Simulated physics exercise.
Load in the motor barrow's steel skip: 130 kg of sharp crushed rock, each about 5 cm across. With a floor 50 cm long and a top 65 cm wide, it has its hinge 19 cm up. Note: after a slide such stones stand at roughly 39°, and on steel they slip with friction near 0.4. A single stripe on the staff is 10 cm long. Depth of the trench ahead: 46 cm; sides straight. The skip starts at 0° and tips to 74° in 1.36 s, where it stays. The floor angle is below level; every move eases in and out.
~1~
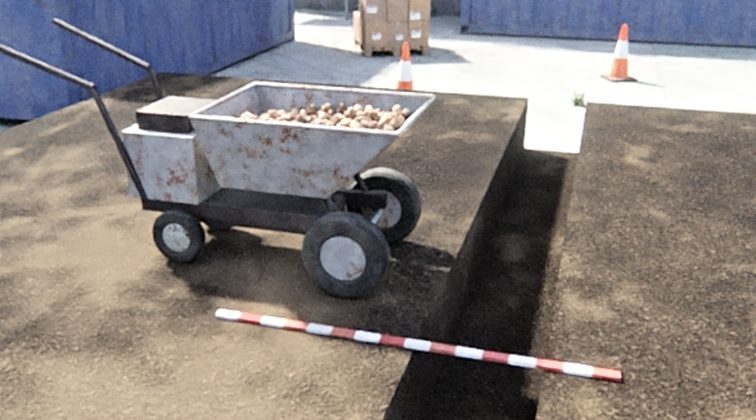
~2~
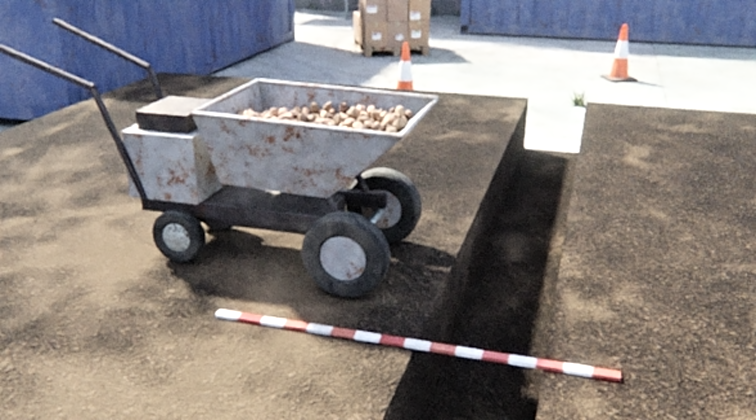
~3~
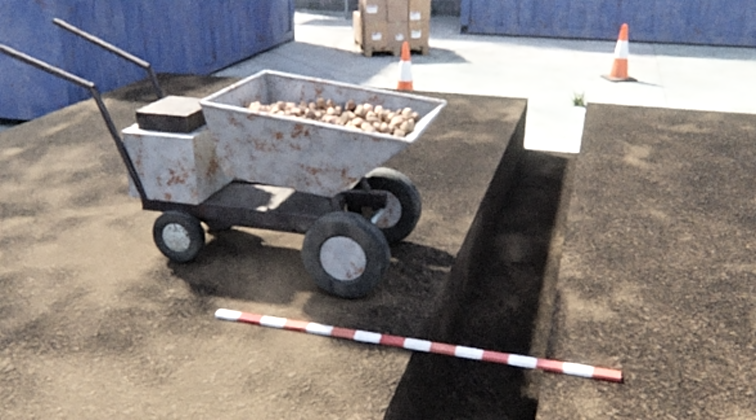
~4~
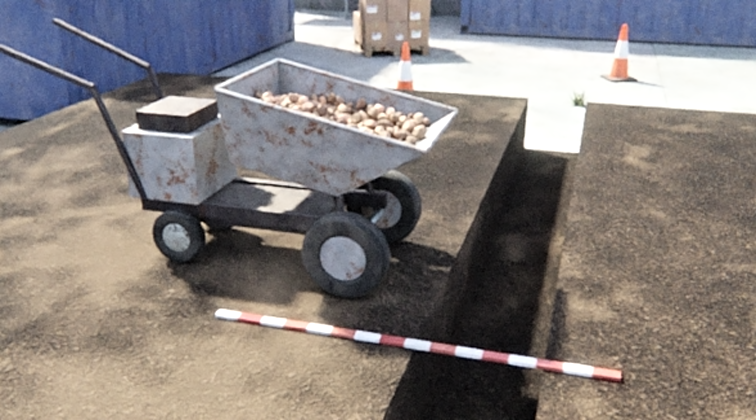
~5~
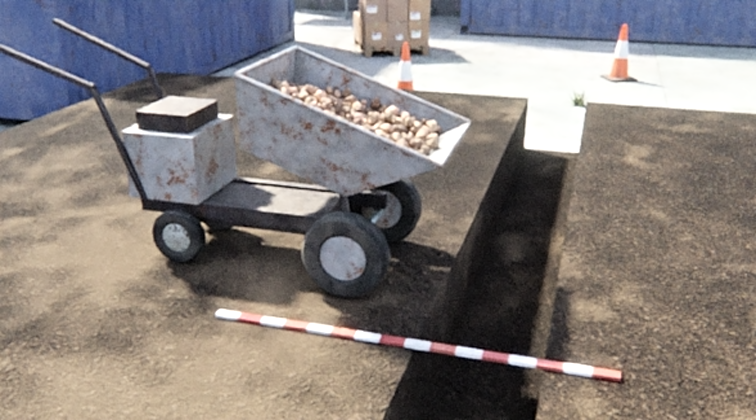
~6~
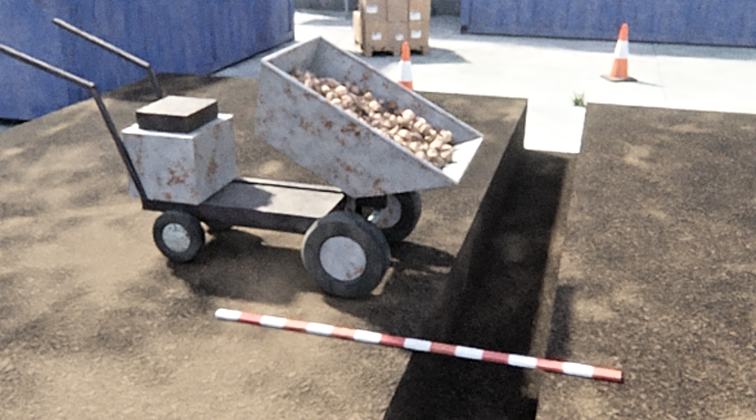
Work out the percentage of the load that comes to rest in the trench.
It works out at about 93 per cent of the load.
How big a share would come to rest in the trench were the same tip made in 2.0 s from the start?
Then roughly 95 percent.
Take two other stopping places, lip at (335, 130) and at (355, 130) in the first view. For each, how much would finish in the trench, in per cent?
100 and 100 %.
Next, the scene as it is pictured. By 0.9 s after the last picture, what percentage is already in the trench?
45 per cent or so by then.
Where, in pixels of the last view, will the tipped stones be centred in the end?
The resting stones are centred at roughly (516, 359).
Then, 0.4 s after the last picture the floor is at 62°, 100 % in the skip; the foremost stones are at (489, 234).
Then, 0.9 s after the last picture the floor is at 74°, 55 % in the skip, 43 % in the trench, 2 % past the trench; the foremost stones are at (573, 303).
Then, 1.2 s after the last picture the floor is at 74°, 14 % in the skip, 79 % in the trench, 7 % past the trench; the foremost stones are at (651, 312).
Then, 3.2 s after the last picture the floor is at 74°, 0 % in the skip, 93 % in the trench, 7 % past the trench; the foremost stones are at (664, 304).
